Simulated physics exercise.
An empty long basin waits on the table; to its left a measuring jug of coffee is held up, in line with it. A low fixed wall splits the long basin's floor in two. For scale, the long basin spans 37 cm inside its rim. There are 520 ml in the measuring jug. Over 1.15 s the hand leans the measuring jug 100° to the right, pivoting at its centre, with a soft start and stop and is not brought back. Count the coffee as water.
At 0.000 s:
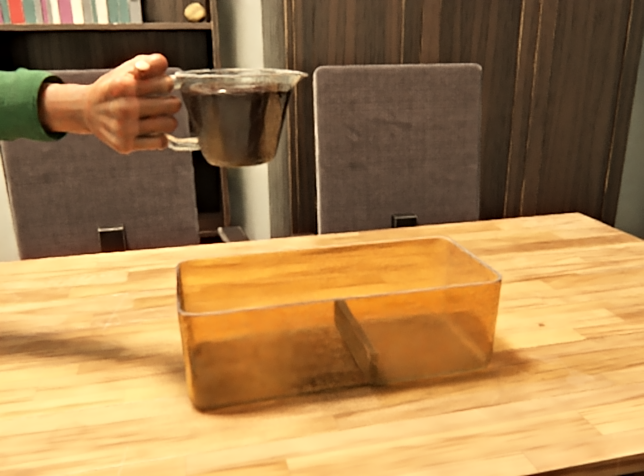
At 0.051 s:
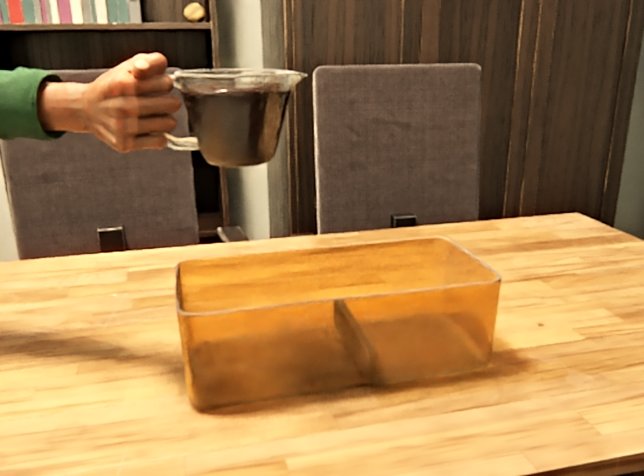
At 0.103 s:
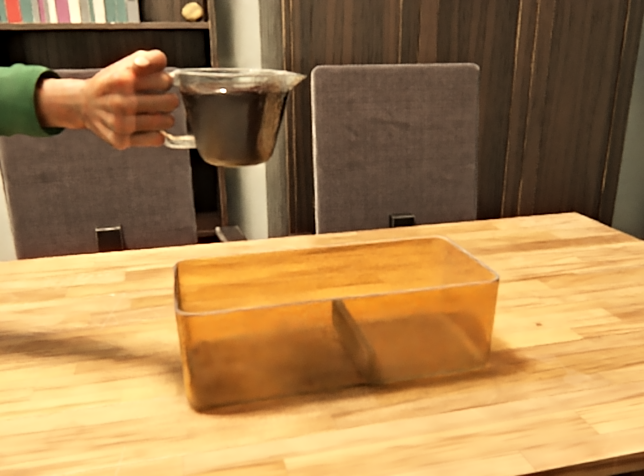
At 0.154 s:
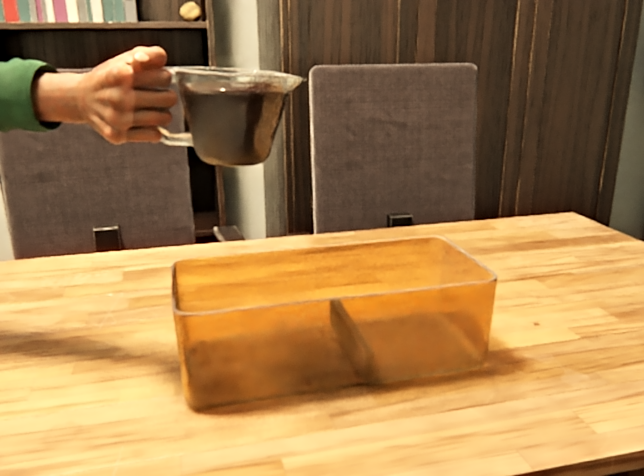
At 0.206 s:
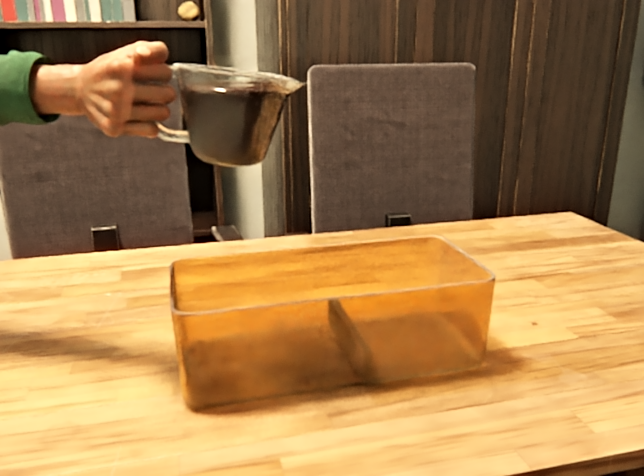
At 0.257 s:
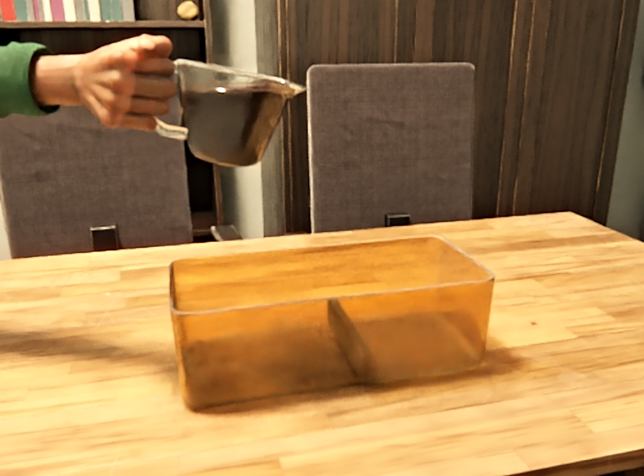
In this clip, a hand holds a clear measuring jug of dark coffee above an empty, divided amber basin on a wooden table, at first keeping it level, then tilting it slightly to the right.
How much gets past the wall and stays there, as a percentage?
About 70 per cent.
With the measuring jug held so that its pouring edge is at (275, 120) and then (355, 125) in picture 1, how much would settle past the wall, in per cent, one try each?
First 5, then 95 per cent.
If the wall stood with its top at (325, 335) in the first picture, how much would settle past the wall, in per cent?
In that case some 90 per cent.
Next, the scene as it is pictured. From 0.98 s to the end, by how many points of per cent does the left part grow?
Some 18 per cent.
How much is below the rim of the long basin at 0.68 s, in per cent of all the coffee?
Near 10 in a hundred.
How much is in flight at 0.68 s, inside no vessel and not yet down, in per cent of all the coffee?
Near 28 in a hundred.
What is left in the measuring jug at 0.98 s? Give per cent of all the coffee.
Some 9 per cent.
Then, 0.68 s in, the tilt is 63° and 61 per cent is still to pour, 1 is left of the wall and 10 right of it.
Then, 0.98 s in, the tilt is 95° and 9 per cent is still to pour, 10 is left of the wall and 64 right of it.
Then, 1.30 s in, the tilt is 100° and 0 per cent is still to pour, 28 is left of the wall and 70 right of it.
Then, 1.65 s in, the tilt is 100° and 0 per cent is still to pour, 28 is left of the wall and 70 right of it.
Finally, 28 per cent lies left of the wall, 70 right of it and 1 outside.
